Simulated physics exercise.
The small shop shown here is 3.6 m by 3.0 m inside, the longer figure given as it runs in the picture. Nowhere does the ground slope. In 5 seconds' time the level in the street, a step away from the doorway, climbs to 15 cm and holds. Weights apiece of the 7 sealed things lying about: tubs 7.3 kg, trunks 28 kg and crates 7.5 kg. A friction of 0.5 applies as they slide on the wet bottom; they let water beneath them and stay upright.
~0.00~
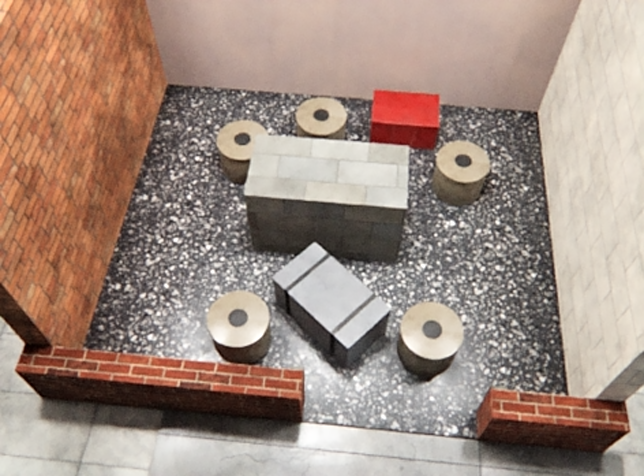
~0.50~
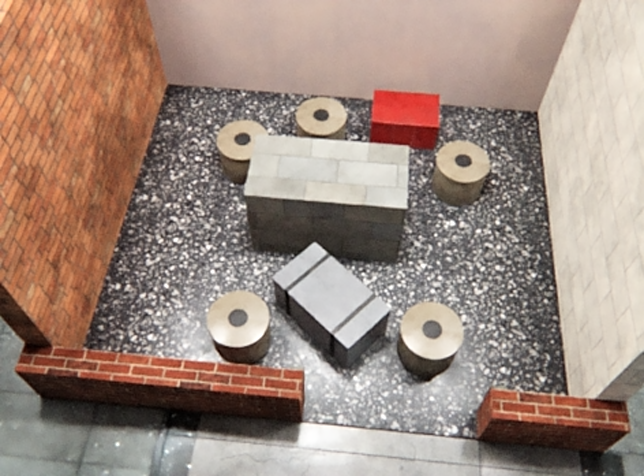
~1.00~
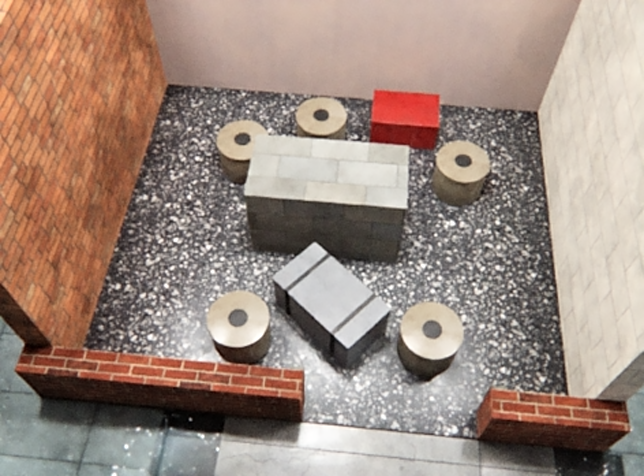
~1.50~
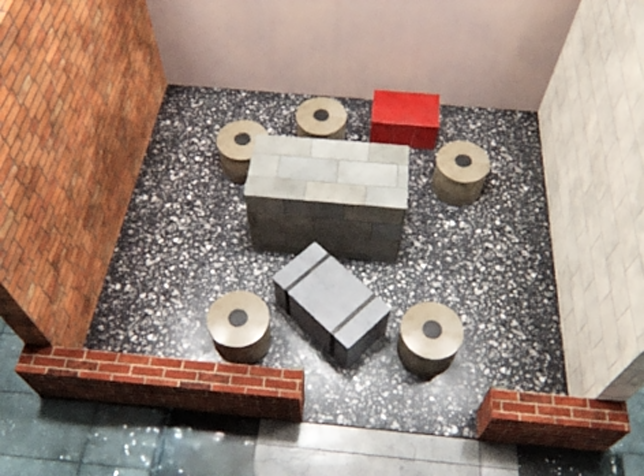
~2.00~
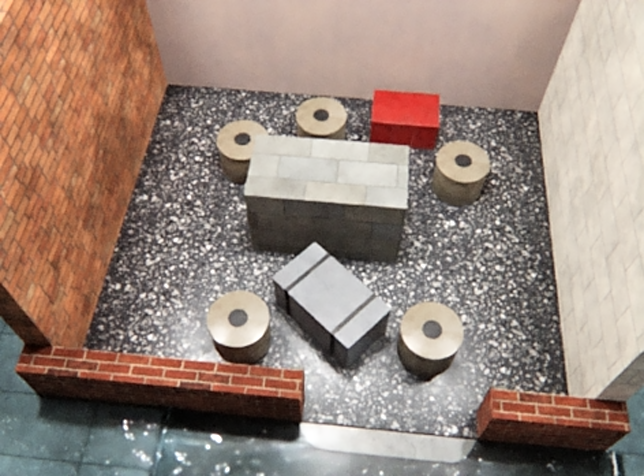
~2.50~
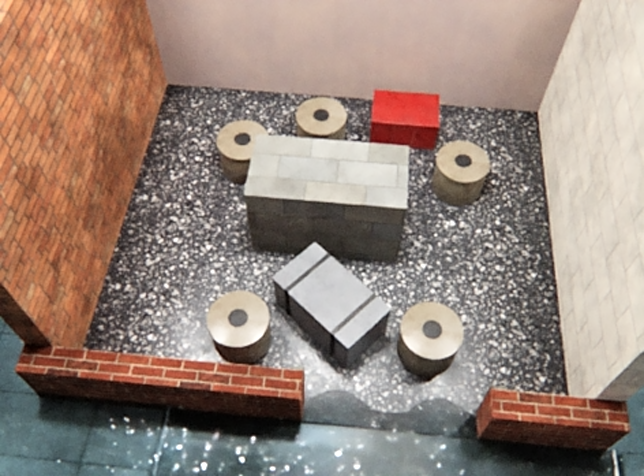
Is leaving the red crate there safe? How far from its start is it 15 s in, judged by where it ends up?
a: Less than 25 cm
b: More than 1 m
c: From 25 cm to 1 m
More than 1 m.
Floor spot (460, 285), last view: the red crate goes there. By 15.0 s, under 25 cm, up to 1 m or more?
Here it heads a good way off.
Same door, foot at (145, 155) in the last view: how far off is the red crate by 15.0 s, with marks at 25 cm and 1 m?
In that case the red crate goes a long way.
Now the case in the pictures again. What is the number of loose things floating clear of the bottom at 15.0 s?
Tally: 7 of them.
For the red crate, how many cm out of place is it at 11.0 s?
By that time, close to 140 cm.
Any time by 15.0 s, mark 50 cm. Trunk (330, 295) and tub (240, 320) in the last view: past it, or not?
First smaller, then greater.
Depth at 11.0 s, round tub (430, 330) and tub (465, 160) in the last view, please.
7 and 8 cm.
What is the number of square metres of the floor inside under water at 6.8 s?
Roughly 7.5 m2 of it is wet.
After 3.5 s the red crate is near (406, 108), 0.0 m from its start, aground; 0 afloat.
After 6.8 s the red crate is near (406, 102), 0.1 m from its start, aground; 1 afloat.
After 11.0 s the red crate is near (243, 84), 1.5 m from its start, afloat; 6 afloat.
After 15.0 s the red crate is near (204, 146), 1.8 m from its start, afloat; 7 afloat.
